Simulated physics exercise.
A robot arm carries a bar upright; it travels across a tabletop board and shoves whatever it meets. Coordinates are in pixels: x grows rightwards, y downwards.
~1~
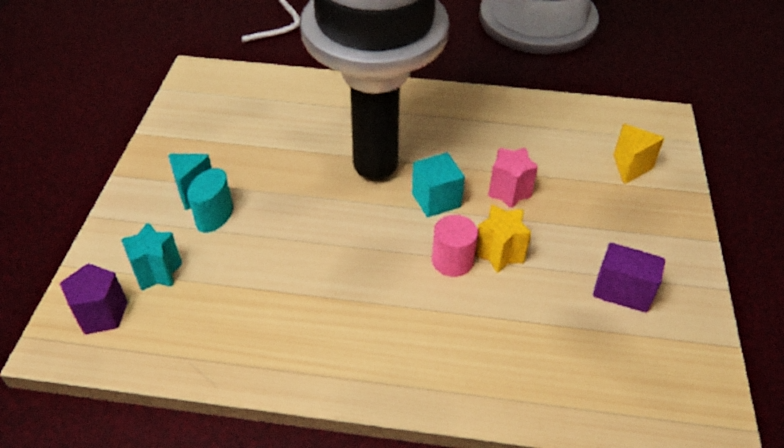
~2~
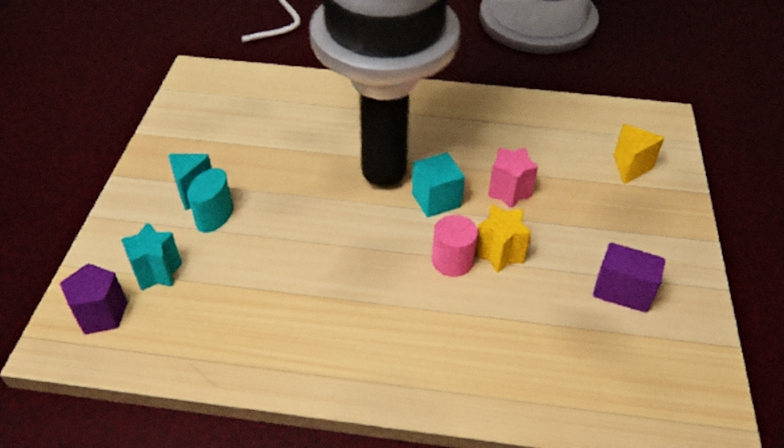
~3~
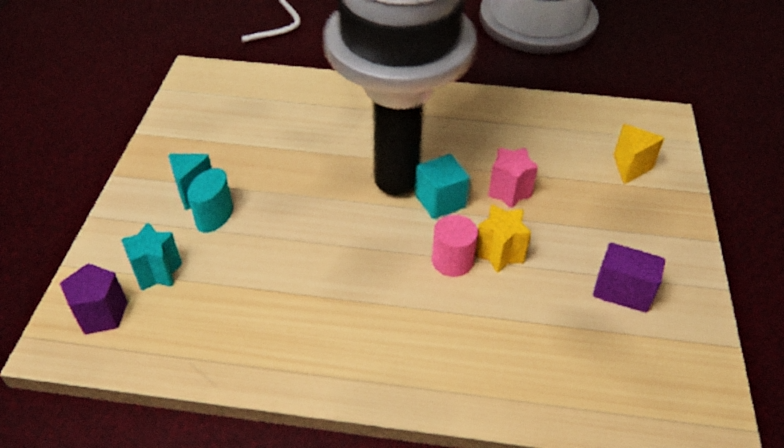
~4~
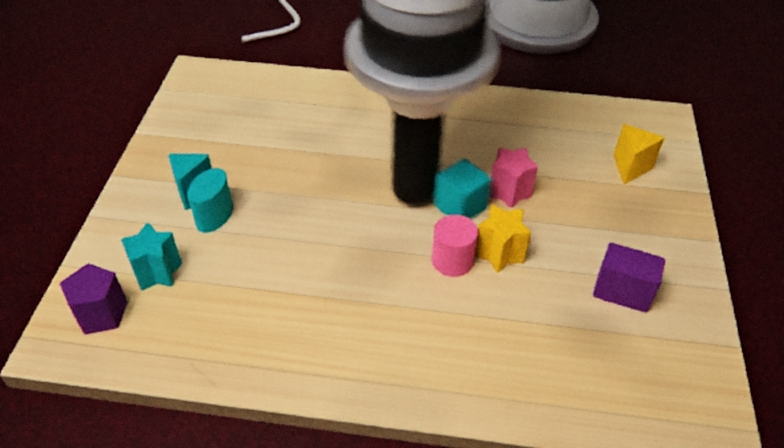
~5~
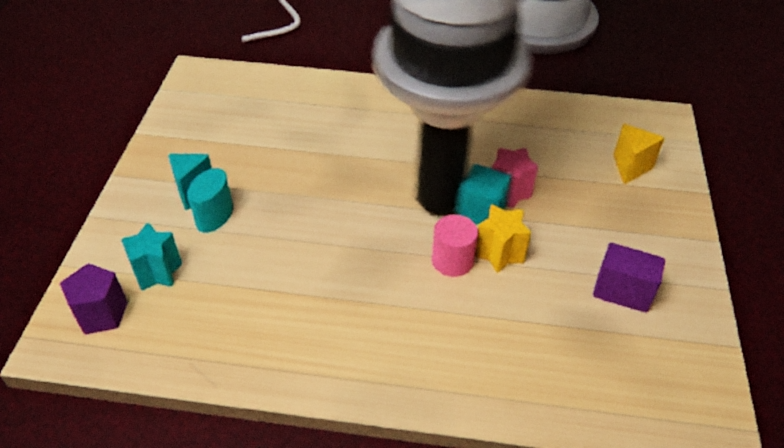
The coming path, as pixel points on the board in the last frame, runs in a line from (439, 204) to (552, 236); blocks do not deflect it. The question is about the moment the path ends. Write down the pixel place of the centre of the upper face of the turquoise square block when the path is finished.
It ends at (604, 200).
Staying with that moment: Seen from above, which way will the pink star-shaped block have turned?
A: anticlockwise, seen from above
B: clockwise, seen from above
My pick is A.
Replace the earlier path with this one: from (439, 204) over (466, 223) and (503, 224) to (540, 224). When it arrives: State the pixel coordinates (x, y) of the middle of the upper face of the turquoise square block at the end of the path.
About (591, 190).
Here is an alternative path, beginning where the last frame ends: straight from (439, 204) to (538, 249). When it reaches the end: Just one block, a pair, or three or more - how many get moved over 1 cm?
In total, two blocks get moved by over 1 cm.
The first path, step by step. One third of the way, bar (477, 208); turquoise square block (526, 188), turned 20° anticlockwise; pink star-shaped block (521, 159), turned 25° anticlockwise.
Two thirds of the way, bar (516, 218); turquoise square block (566, 195), turned 35° anticlockwise; yellow star-shaped block (509, 227); pink star-shaped block (521, 159), turned 25° anticlockwise.
At the end, bar (553, 229); pink circular block in place; turquoise square block (604, 200), turned 45° anticlockwise; yellow star-shaped block (511, 228), turned 15° clockwise; pink star-shaped block (521, 159), turned 25° anticlockwise.
